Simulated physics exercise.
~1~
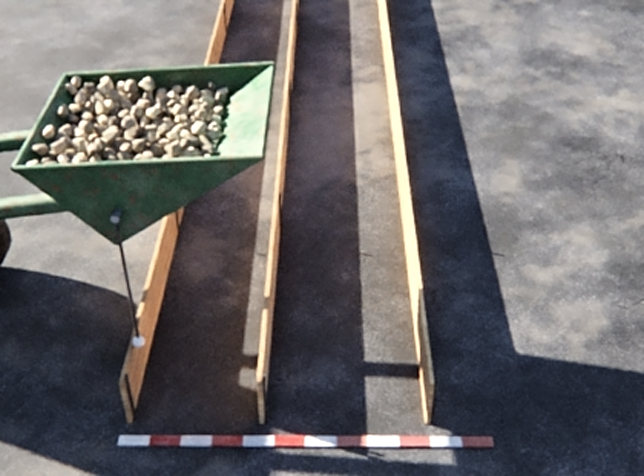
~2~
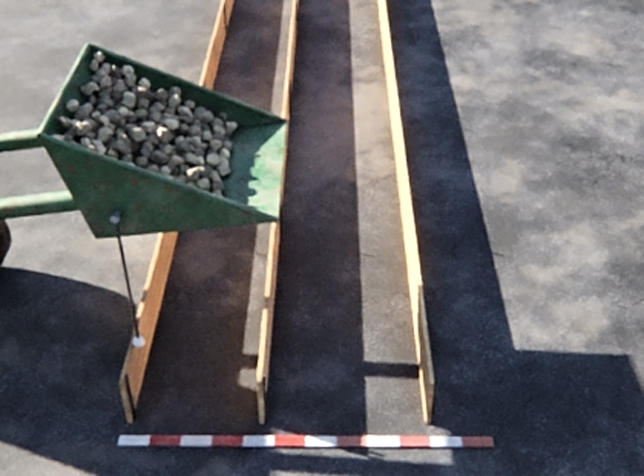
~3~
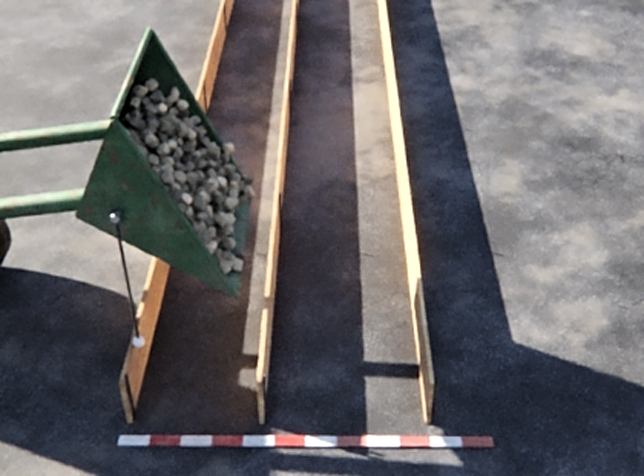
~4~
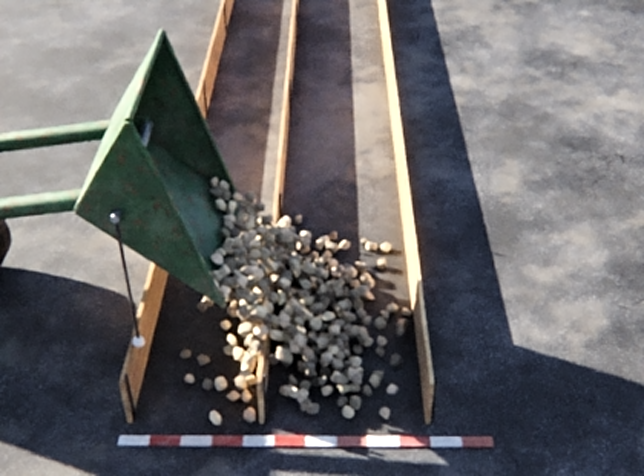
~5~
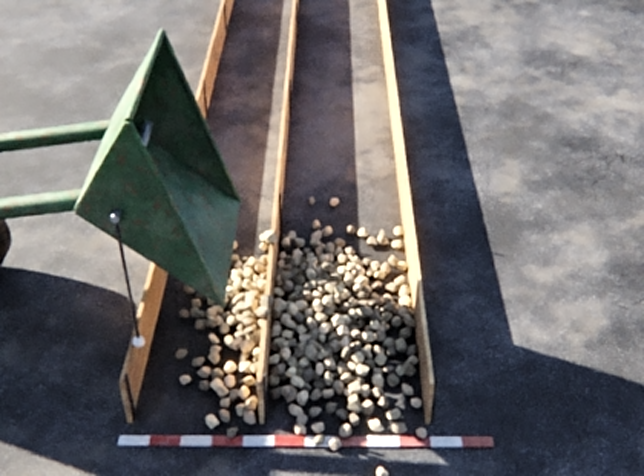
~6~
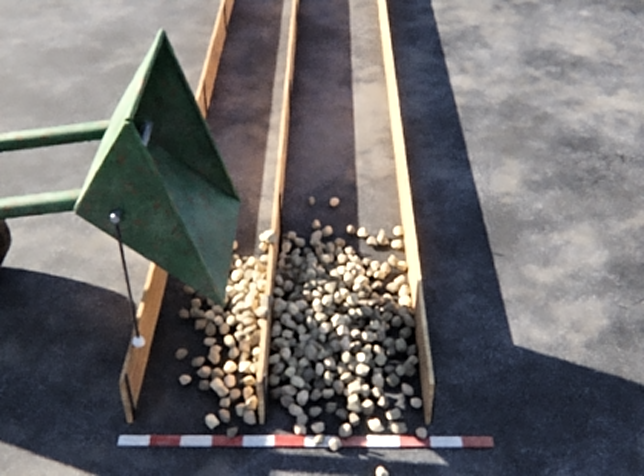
A green bucket tips rightward and spills its stones across two board-lined bays, where they settle.
